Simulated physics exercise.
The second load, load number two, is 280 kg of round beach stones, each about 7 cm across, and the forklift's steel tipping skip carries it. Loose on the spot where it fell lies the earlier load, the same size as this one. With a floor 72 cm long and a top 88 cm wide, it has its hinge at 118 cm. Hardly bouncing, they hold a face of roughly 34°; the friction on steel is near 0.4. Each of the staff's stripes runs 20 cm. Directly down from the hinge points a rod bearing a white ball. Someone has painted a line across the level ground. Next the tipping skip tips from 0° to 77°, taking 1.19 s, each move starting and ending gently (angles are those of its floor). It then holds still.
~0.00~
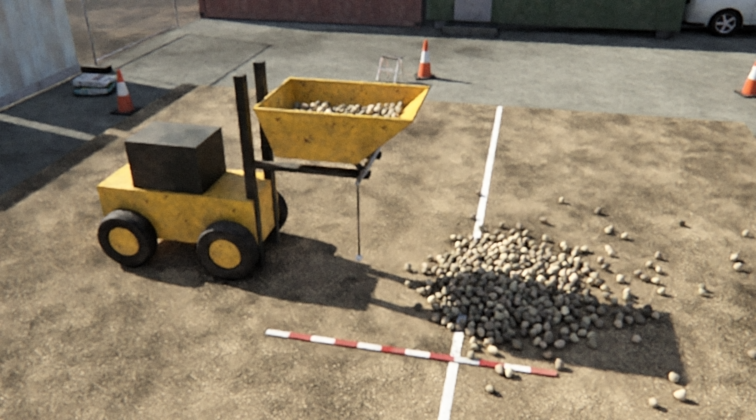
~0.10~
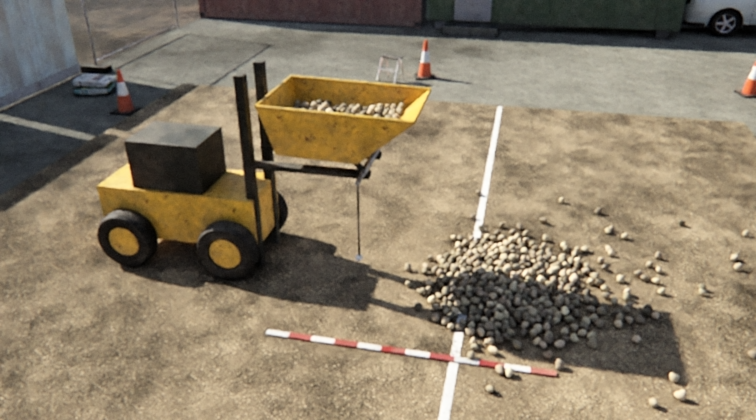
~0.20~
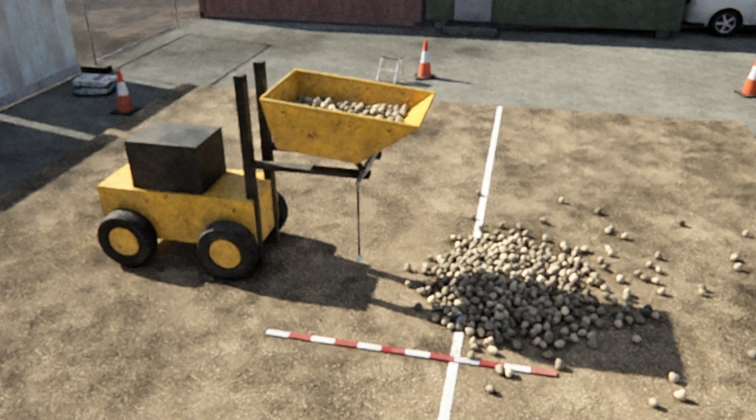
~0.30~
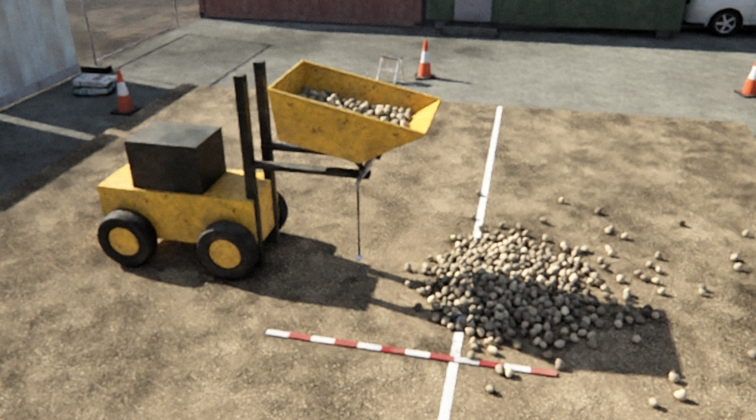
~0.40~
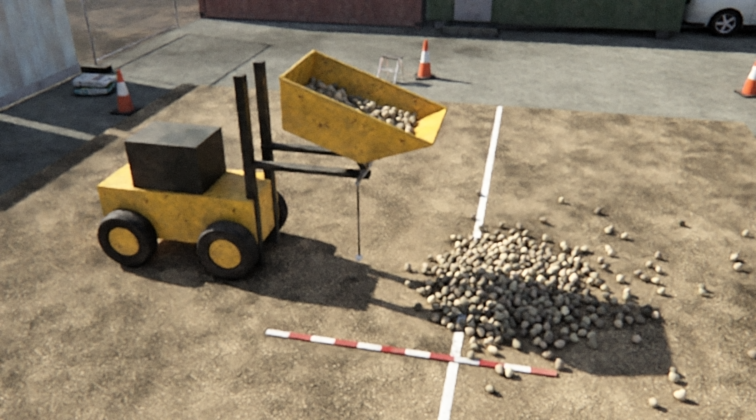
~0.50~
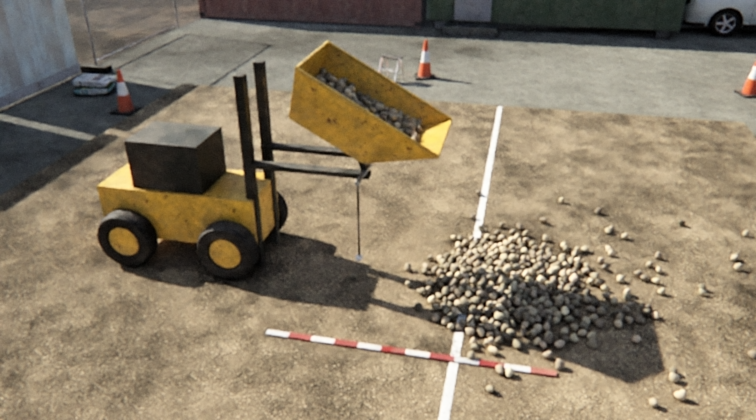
A yellow forklift stood still beside a scattered heap of round stones on the ground while its raised skip, loaded with more stones, tilted steadily down to the right, its left end lifting high.
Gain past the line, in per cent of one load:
90 per cent.
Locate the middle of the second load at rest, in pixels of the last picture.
Near (517, 281).
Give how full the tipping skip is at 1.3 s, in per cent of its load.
Estimate: 55 % remaining inside, roughly.
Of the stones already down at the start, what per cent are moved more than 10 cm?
Close to 35 per cent.
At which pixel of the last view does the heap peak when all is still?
Pretty much at (503, 267), give or take.
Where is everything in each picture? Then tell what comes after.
In the first picture, the tipping skip is at 0°, its lip at (413, 121); the top of the load is at (392, 111). The earlier load is highest near (495, 274), 15 cm above ground level, 16 % short of the line, 84 % past the line.
In the second picture, the tipping skip is at 2°, its lip at (414, 123); the top of the load is at (361, 110); the stones move at 0.2 m/s on average.
In the third picture, the tipping skip is at 6°, its lip at (419, 127); the top of the load is at (312, 104); the stones move at 0.5 m/s on average.
The fourth picture shows lip at (426, 135), floor tilted 12°, highest stones at (311, 97); the stones move at 0.6 m/s on average.
The fifth picture shows lip at (433, 145), floor tilted 20°, highest stones at (314, 87); the stones move at 0.8 m/s on average.
In the sixth picture, the tipping skip is at 29°, its lip at (438, 157); the top of the load is at (322, 79); the stones move at 0.8 m/s on average.
After 0.9 s the floor is at 65°; in per cent of one load, 100 in the tipping skip, 16 short of the line, 84 past the line; the foremost stones are at (739, 287).
After 1.3 s the floor is at 77°; in per cent of one load, 53 in the tipping skip, 35 short of the line, 111 past the line; the foremost stones are at (739, 287).
After 1.6 s the floor is at 77°; in per cent of one load, 7 in the tipping skip, 30 short of the line, 163 past the line; the foremost stones are at (739, 287).
After 4.1 s the floor is at 77°; in per cent of one load, 0 in the tipping skip, 26 short of the line, 173 past the line; the foremost stones are past the picture's edge. Net gain past the line, 90.
